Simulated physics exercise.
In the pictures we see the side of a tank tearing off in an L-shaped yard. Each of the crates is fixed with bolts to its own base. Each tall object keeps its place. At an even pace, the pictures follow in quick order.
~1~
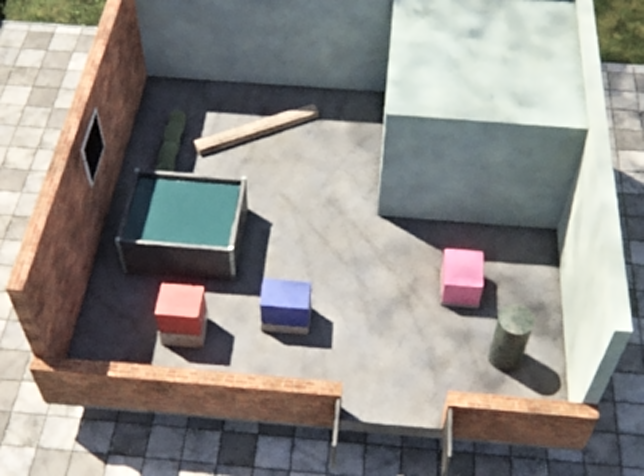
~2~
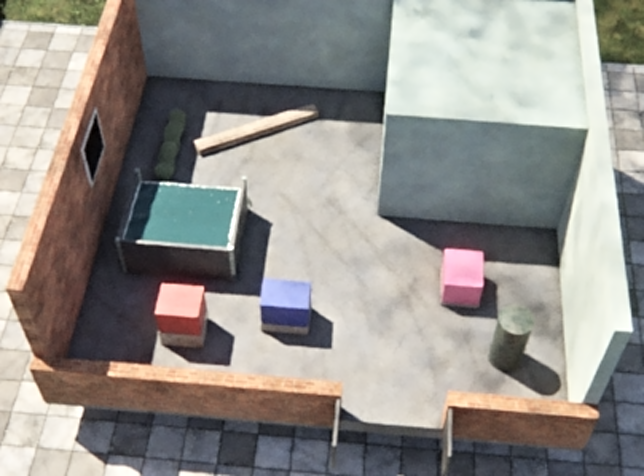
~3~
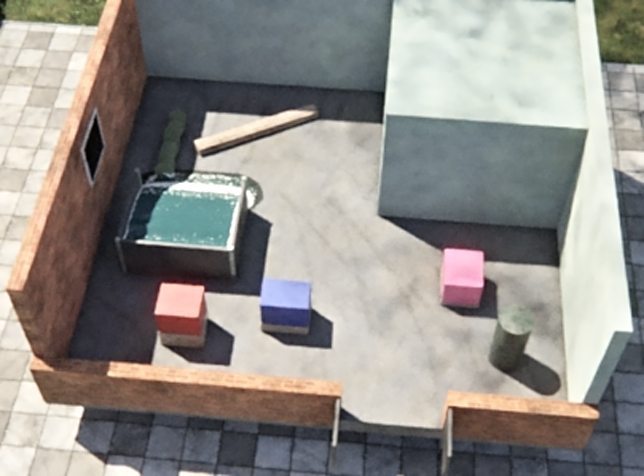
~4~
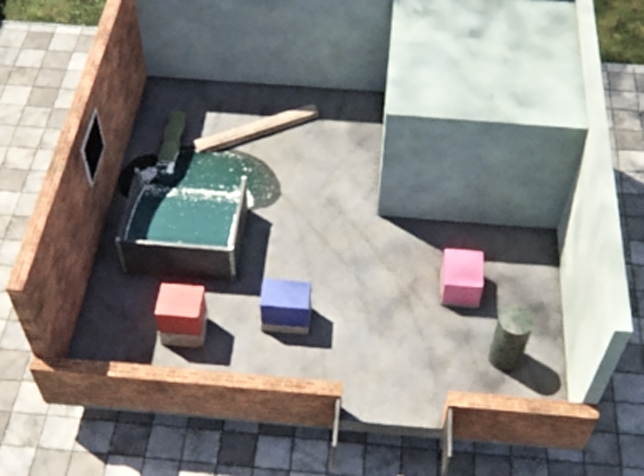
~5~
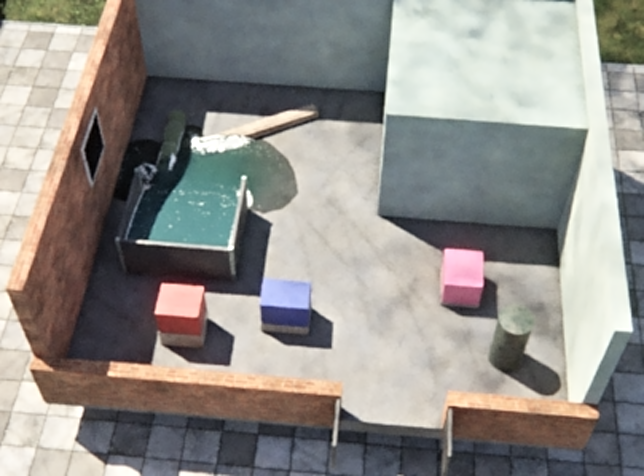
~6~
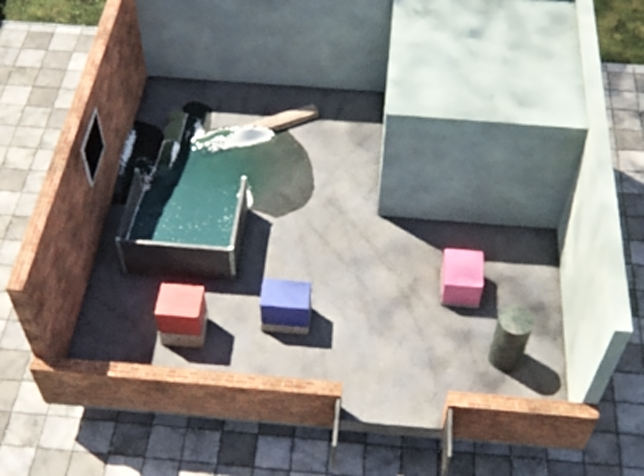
The clip shows a walled yard with colored blocks, a plank and a tank of green water; the tank's far side gives way, and water pours out, spreading across the floor around the plank and toward the back wall.
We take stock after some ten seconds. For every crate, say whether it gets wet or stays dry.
Outcome: I expect the pink crate to stay untouched; I expect the red crate to stay untouched; I expect the blue crate to stay untouched.
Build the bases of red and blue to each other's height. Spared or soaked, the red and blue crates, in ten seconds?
Red stays out of it; blue stays out of it.
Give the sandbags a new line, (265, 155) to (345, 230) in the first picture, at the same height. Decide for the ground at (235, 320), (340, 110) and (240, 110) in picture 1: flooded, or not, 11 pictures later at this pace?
First spot spared, second inundated, third inundated.
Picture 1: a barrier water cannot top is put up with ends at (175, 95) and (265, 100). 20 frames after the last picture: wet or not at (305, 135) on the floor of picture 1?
There: Covered.
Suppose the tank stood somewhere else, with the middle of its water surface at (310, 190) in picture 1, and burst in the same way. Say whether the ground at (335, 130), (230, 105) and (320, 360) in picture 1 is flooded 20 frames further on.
The first spot is inundated, the second inundated, and the third not reached.
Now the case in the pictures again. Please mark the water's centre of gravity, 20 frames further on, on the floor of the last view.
I'd mark it close to (254, 151).
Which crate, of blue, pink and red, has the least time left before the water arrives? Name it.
Answer: That's the crate marked blue.
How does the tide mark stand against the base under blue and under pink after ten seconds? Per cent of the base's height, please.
I'd say 60 per cent for the first one and 50 per cent for the second.
A moment on, water covers 30 % of the floor; the pink crate not reached, the red crate not reached, the blue crate not reached.
Next, water covers 30 % of the floor; the pink crate not reached, the red crate not reached, the blue crate not reached.
Then, water covers 40 % of the floor; the pink crate not reached, the red crate not reached, the blue crate not reached.
Later, water covers 65 % of the floor; the pink crate water round its plinth, the red crate water round its plinth, the blue crate water round its plinth.
In the end, water covers 80 % of the floor; the pink crate stayed above the water, the red crate stayed above the water, the blue crate stayed above the water.
